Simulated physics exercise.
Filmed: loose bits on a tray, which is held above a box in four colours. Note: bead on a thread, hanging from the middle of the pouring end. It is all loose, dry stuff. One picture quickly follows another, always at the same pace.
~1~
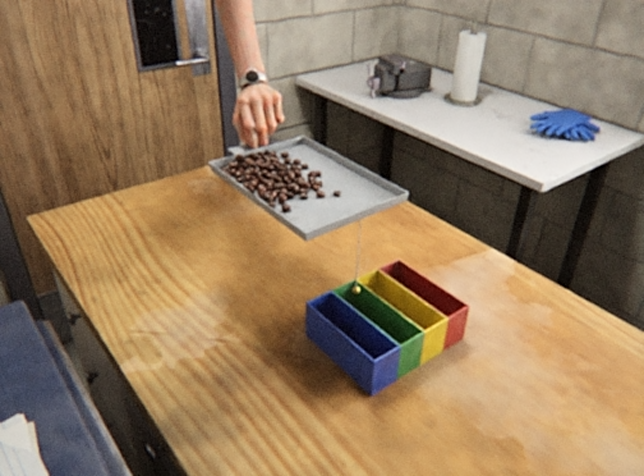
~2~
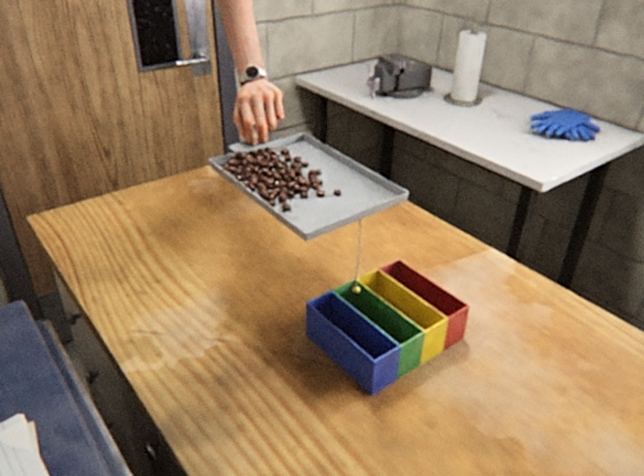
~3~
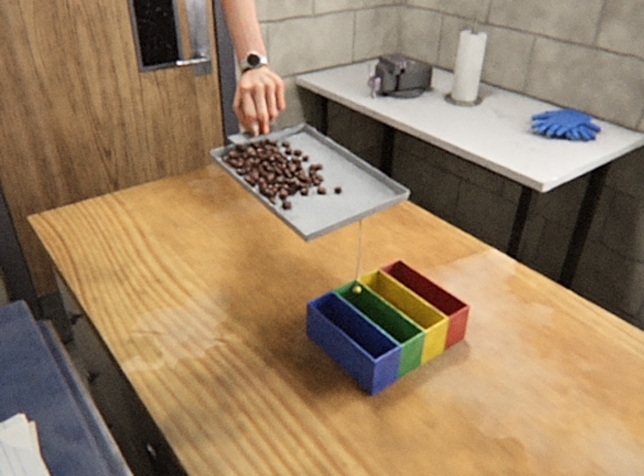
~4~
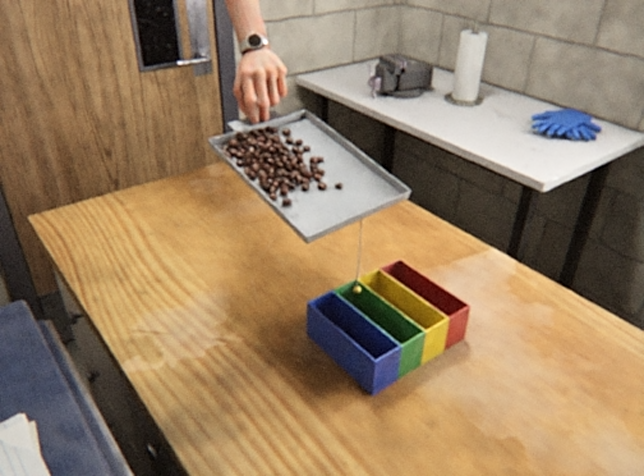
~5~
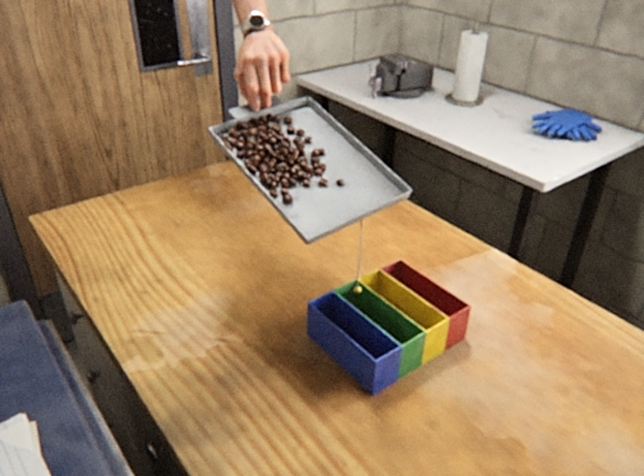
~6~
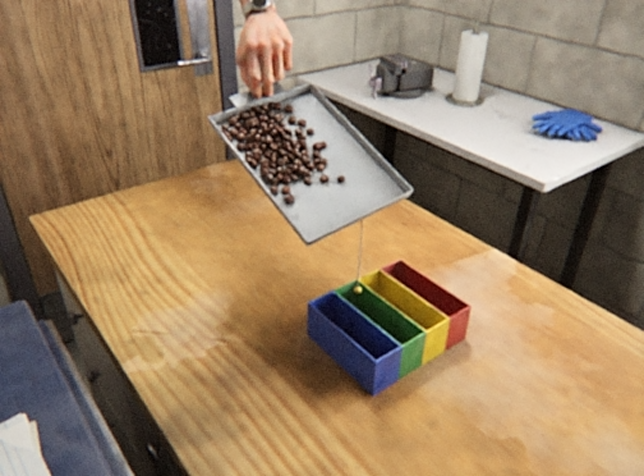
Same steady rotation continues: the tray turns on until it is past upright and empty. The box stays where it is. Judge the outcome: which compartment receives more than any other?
The blue compartment receives the most.
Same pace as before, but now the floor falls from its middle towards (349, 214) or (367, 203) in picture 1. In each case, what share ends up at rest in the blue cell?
Roughly 30 percent, then 0 percent.
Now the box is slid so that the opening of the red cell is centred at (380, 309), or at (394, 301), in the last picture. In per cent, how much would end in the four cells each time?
You'd get near 100 percent first and near 90 percent next.
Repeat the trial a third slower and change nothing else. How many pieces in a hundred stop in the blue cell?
I'd expect near 30 per cent.
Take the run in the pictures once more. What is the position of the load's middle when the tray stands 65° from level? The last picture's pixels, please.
Centre estimate: (326, 225).
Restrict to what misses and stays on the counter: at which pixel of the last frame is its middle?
Those pieces end up centred close to (342, 413).
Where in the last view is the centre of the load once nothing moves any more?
Roughly pixel (355, 382).
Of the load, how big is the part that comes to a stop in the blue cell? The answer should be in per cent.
I'd estimate close to 30 per cent.
Shortly afterwards, tray tipped steeply; the bulk on the tray; a little falling or outside the box.
Next, tray tipped past a quarter turn; near a quarter on the tray; near a quarter in the blue cell; a little in the green cell; near half falling or outside the box.
Some moments later, tray tipped past a quarter turn; near a third in the blue cell; a little in the green cell; near two thirds falling or outside the box.
In the end, tray tipped past a quarter turn; near a third in the blue cell; a little in the green cell; none at all in the yellow cell; none at all in the red cell; near two thirds outside the box.
